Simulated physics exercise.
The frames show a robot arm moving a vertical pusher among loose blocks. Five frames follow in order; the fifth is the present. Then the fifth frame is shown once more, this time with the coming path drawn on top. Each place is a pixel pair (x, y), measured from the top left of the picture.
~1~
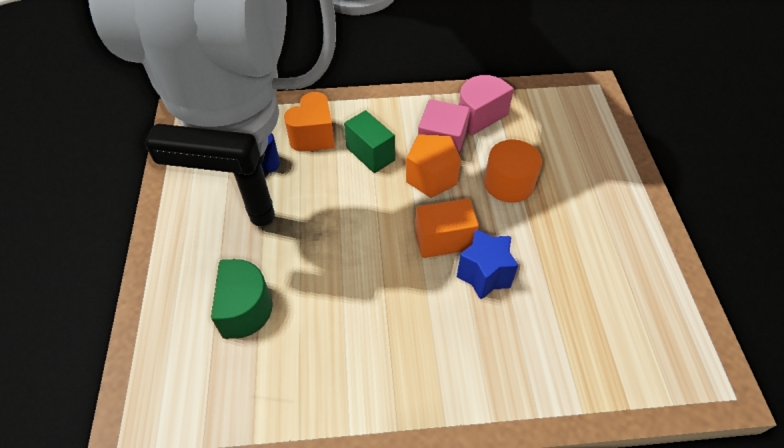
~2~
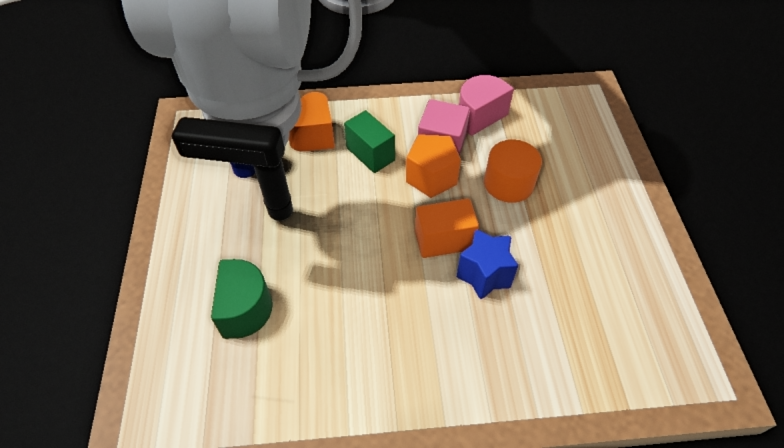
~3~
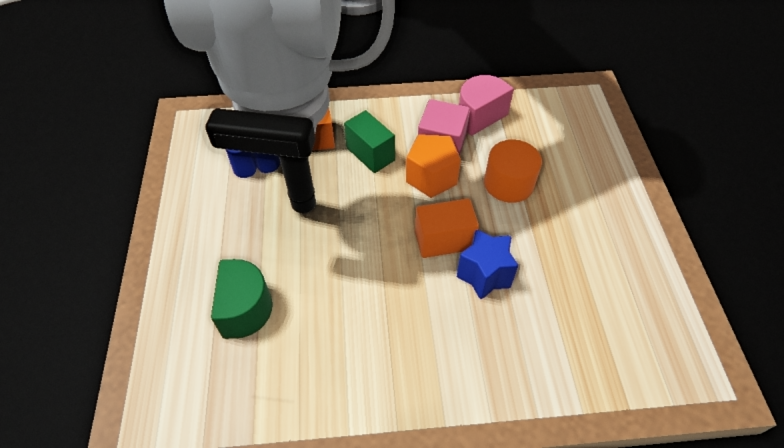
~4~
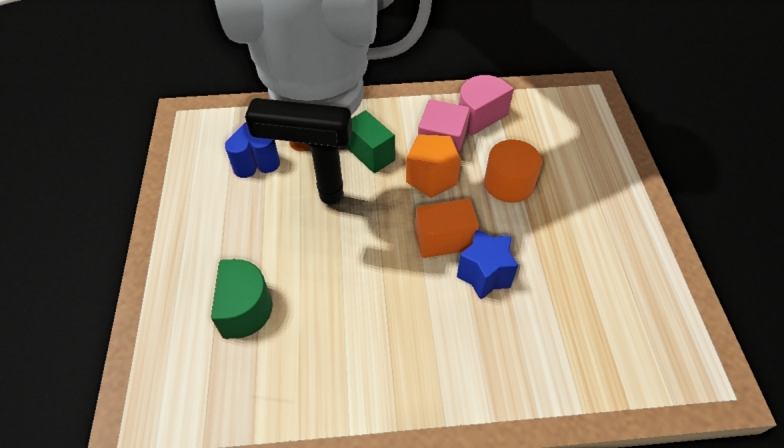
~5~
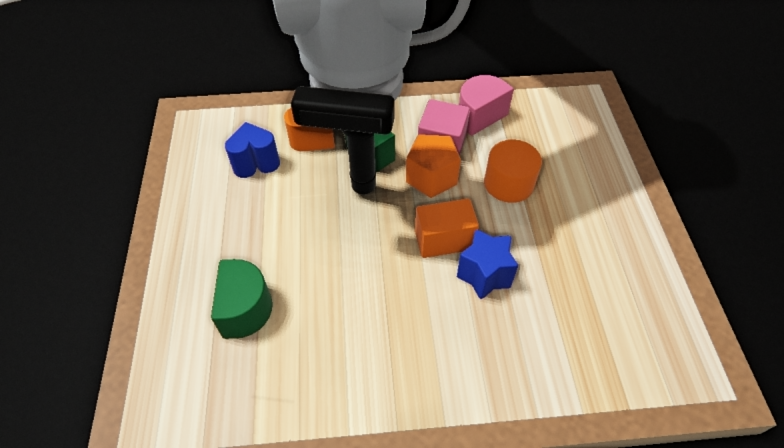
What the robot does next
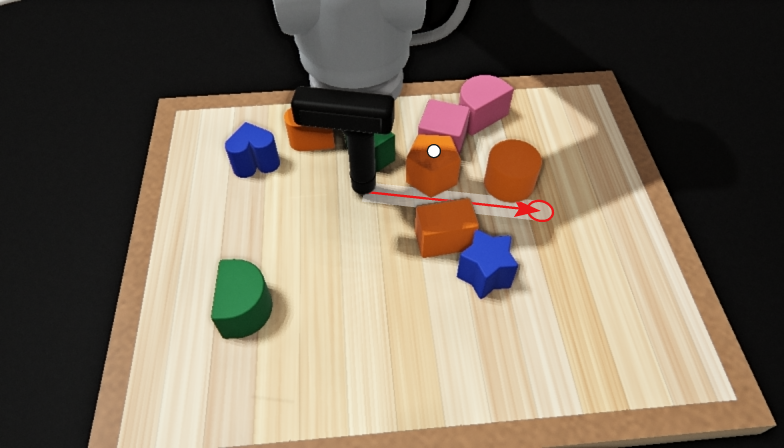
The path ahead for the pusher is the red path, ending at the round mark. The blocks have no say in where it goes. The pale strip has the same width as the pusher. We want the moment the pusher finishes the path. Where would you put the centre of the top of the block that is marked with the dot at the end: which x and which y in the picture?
Final place: (464, 149).
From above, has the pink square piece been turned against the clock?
Yes, that is how it ends up.
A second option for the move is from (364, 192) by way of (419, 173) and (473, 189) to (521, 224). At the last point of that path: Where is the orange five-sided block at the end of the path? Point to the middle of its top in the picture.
The answer is (559, 186).
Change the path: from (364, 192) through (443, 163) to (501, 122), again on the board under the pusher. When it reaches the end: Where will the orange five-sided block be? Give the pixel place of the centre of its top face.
That would be at about pixel (479, 154).
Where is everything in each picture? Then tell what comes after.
The first frame shows lower end of the pusher (263, 217), tops of blocks, orange five-sided block (434, 151), pink square piece (445, 116), pink D-shaped block (484, 89), orange cylinder (516, 157).
The second frame shows pusher (281, 212), blocks as before.
The third frame shows pusher (304, 205), blocks as before.
The fourth frame shows pusher (332, 196), blocks as before.
The fifth frame shows pusher (364, 186), orange five-sided block (434, 151), pink square piece (445, 116), pink D-shaped block (484, 89), orange cylinder (516, 157).
The drawn path runs from (364, 192) to (540, 211); the dot is on the orange five-sided block.
The first path, step by step. One third of the way, pusher (422, 192); orange five-sided block (443, 150).
Two thirds of the way, pusher (483, 199); orange five-sided block (464, 149), turned 45° anticlockwise; pink square piece (447, 113), turned 20° anticlockwise; pink D-shaped block (486, 87).
At the end, pusher (542, 205); orange five-sided block (464, 149), turned 45° anticlockwise; pink square piece (447, 113), turned 20° anticlockwise; pink D-shaped block (486, 87); orange cylinder (528, 154).
